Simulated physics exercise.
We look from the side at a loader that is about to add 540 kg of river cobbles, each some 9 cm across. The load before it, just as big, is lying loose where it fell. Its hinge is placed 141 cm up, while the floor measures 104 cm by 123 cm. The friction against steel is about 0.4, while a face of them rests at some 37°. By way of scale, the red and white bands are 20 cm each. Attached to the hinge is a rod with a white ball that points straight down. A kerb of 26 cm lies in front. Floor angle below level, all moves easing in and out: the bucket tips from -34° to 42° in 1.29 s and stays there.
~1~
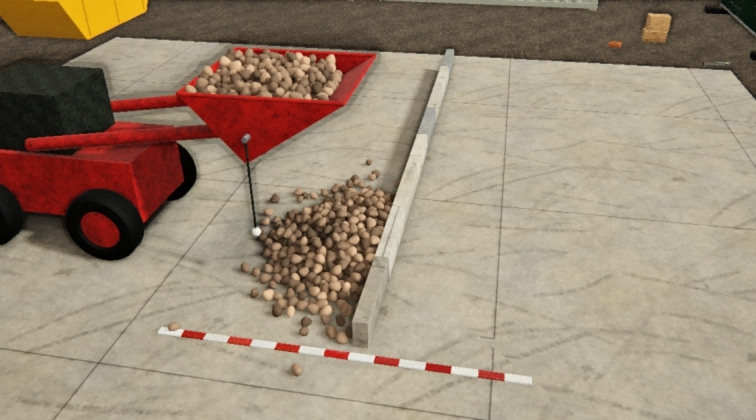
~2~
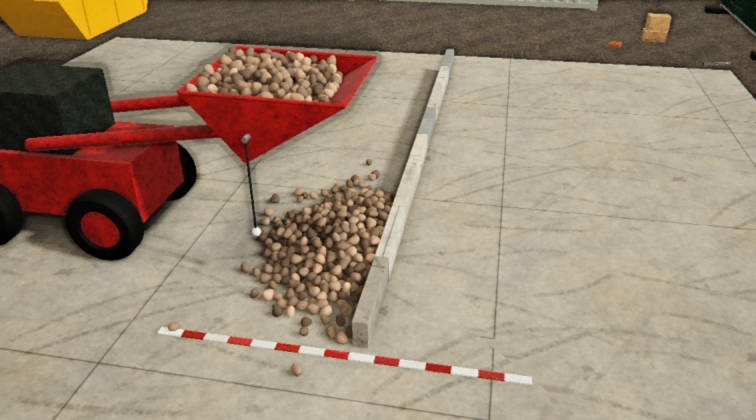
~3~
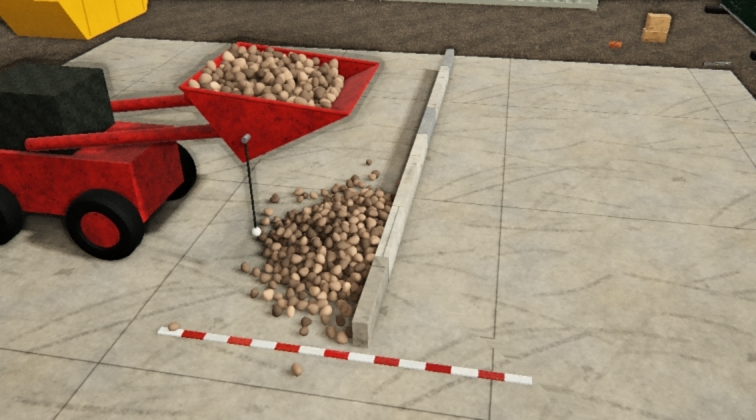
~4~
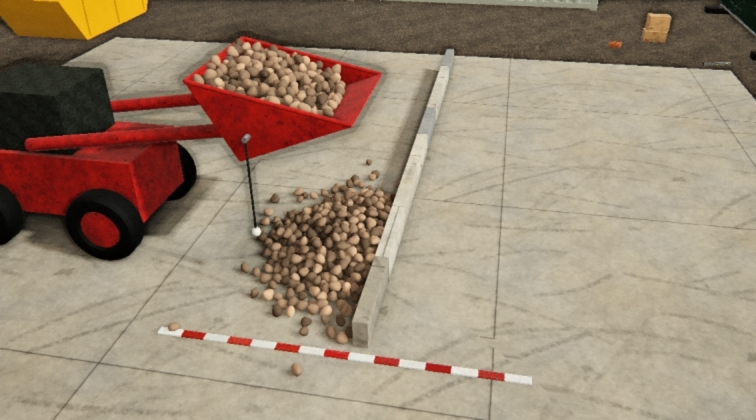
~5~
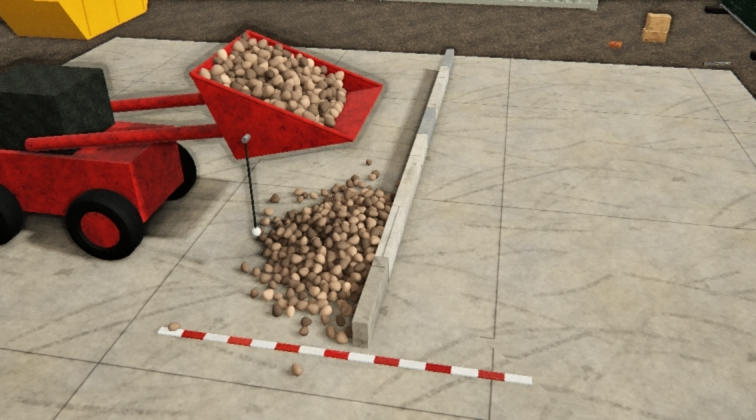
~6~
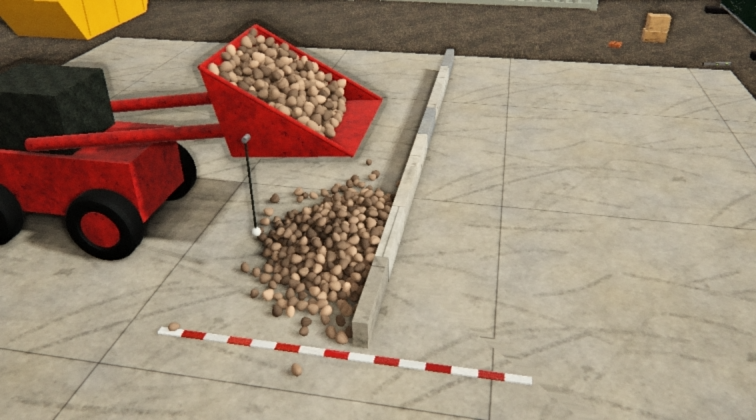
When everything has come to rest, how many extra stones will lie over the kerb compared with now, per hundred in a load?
About 40 per hundred.
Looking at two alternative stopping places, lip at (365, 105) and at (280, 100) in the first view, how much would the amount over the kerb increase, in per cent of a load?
The first position would add some 70 per cent, the second some 0.
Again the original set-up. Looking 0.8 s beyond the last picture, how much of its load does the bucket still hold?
Held: Around 45 % of the load.
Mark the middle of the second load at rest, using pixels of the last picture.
In the last view, somewhere near (379, 241).
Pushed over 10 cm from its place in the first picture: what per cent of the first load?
5 %.
Then, 0.4 s after the last picture the floor is at 30°; in per cent of one load, 99 in the bucket, 101 on this side of the kerb; the foremost stones are at (378, 248).
Then, 0.8 s after the last picture the floor is at 42°; in per cent of one load, 45 in the bucket, 154 on this side of the kerb, 1 over the kerb; the foremost stones are at (402, 221).
Then, 1.2 s after the last picture the floor is at 42°; in per cent of one load, 8 in the bucket, 169 on this side of the kerb, 23 over the kerb; the foremost stones are at (471, 253).
Then, 3.9 s after the last picture the floor is at 42°; in per cent of one load, 0 in the bucket, 160 on this side of the kerb, 40 over the kerb; the foremost stones are at (617, 275). Net gain over the kerb, 40.
